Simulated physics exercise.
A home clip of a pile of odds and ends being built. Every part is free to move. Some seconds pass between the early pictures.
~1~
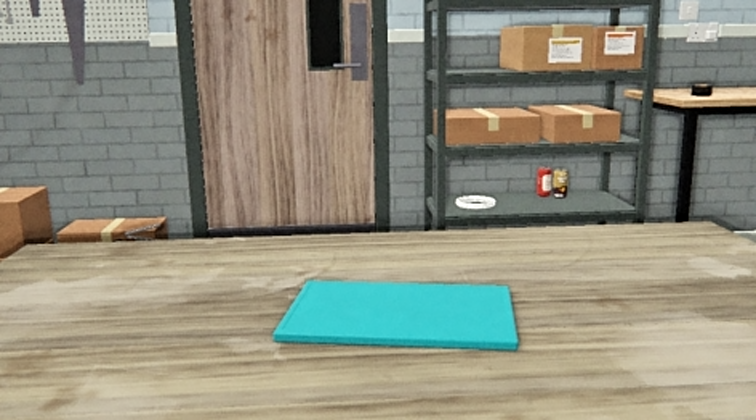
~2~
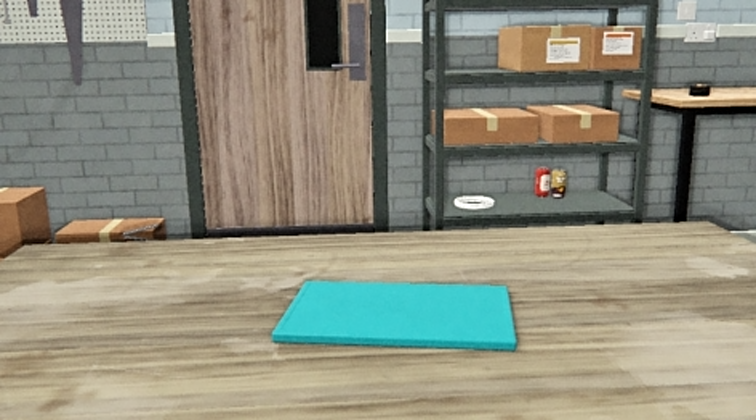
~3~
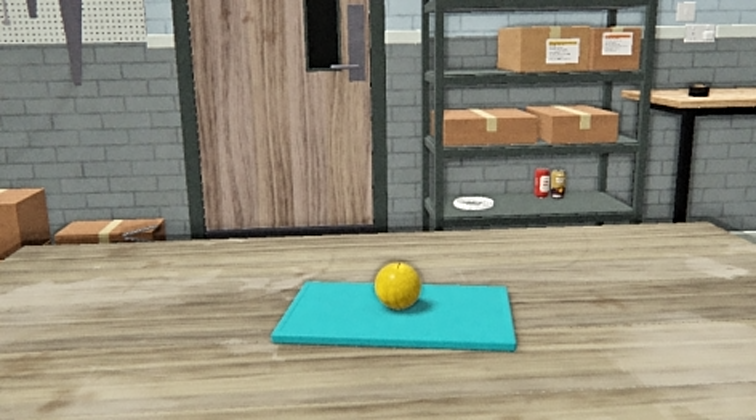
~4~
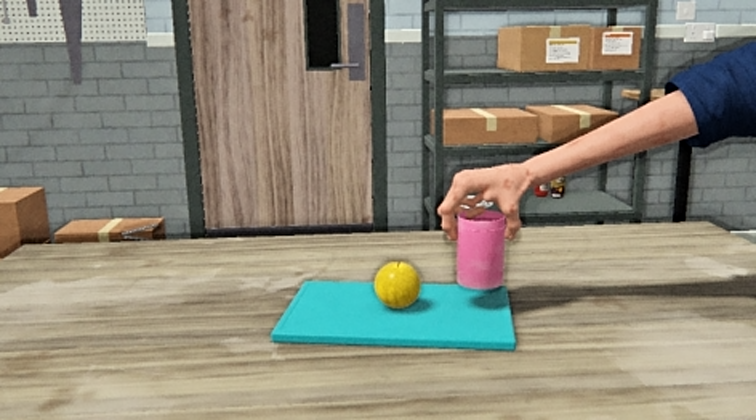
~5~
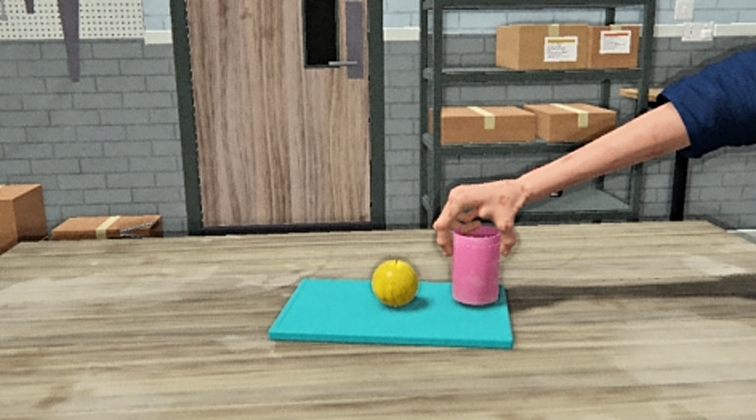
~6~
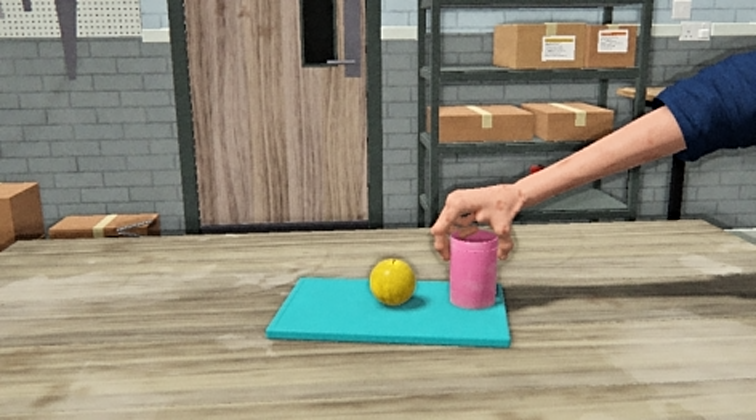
To begin with, a flat turquoise board lies alone on a wooden table, and then a yellow apple appears on it. A hand reaches in from the right holding a pink cup, lowers it onto the board to the right of the apple, and keeps its grip on the rim.
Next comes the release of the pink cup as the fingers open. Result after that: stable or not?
My guess: It stays upright.
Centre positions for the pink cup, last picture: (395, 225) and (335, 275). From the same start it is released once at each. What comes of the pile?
In the first case the pile collapses, while in the second it remains standing.
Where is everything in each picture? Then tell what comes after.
The last thing is not in view yet, in the first frame.
The last thing is not in view yet, in the second frame.
The last thing is not in view yet; yellow apple (398, 286), in the third frame.
On its way; pink cup (481, 249); yellow apple (398, 285), in the fourth frame.
On its way; pink cup (476, 264); yellow apple (395, 283), in the fifth frame.
In place under the hand; pink cup (473, 269); yellow apple (393, 282), in the sixth frame.
Then, 0.20 s past the last view, nothing moves.
Then, 0.40 s past the last view, pink cup resting near (473, 269).
Finally, all 3 still in place. Final places as the last picture's camera would see them, pink cup near (473, 269). The pile keeps its balance.
